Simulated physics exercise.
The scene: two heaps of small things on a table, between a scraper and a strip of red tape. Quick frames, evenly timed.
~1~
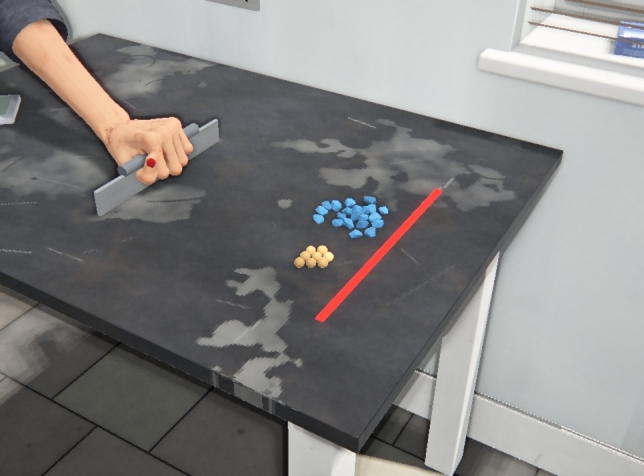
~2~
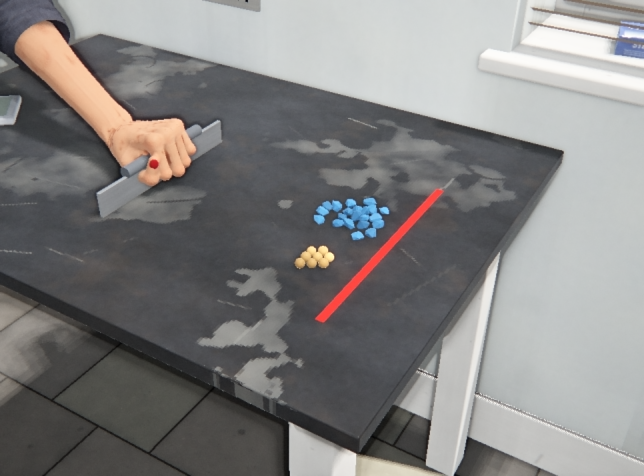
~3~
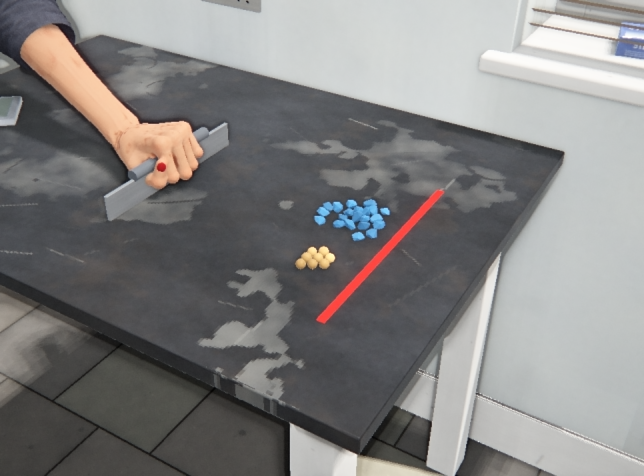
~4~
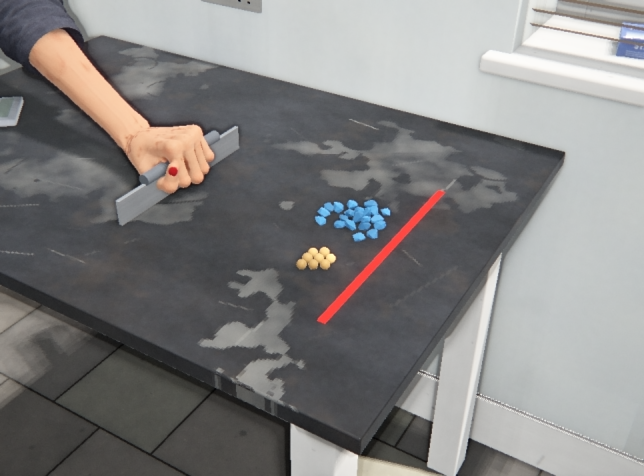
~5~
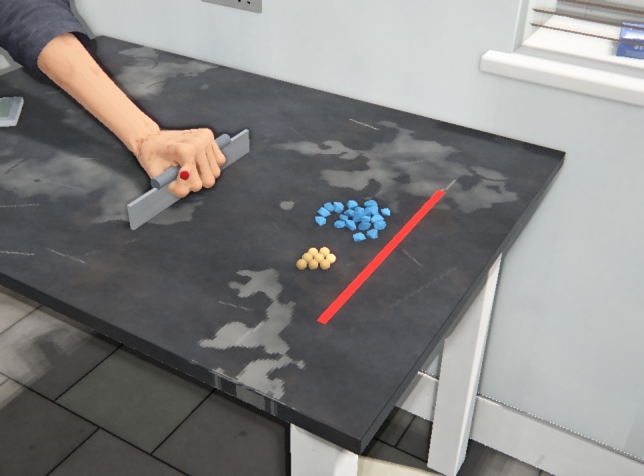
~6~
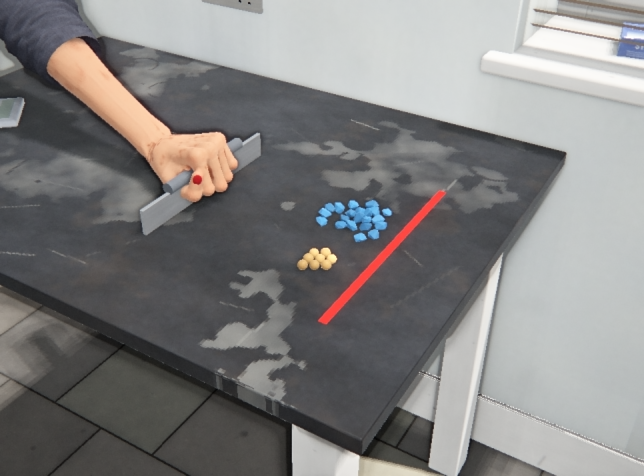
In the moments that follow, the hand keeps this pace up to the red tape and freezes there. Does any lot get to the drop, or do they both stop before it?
The near lot partly falls; the far lot does not fall.
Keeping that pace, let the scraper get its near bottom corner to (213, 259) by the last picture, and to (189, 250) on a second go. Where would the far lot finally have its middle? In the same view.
About (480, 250), then about (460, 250).
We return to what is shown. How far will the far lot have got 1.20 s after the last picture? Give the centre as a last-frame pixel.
Around (430, 241).
Then, 0.45 s on from there, scraper still moving, near (297, 198); near lot all on the table, its front near (326, 265); far lot all on the table, its front near (374, 234).
Then, 0.92 s on from there, scraper stopped at the red tape; near lot all on the table, its front near (392, 288); far lot all on the table, its front near (449, 252).
Then, 1.20 s on from there, scraper stopped at the red tape; near lot all on the table, its front near (481, 278); far lot all on the table, its front near (452, 253).
In the end, scraper stopped at the red tape; near lot the whole lot over the edge; far lot all on the table, its front near (452, 253).
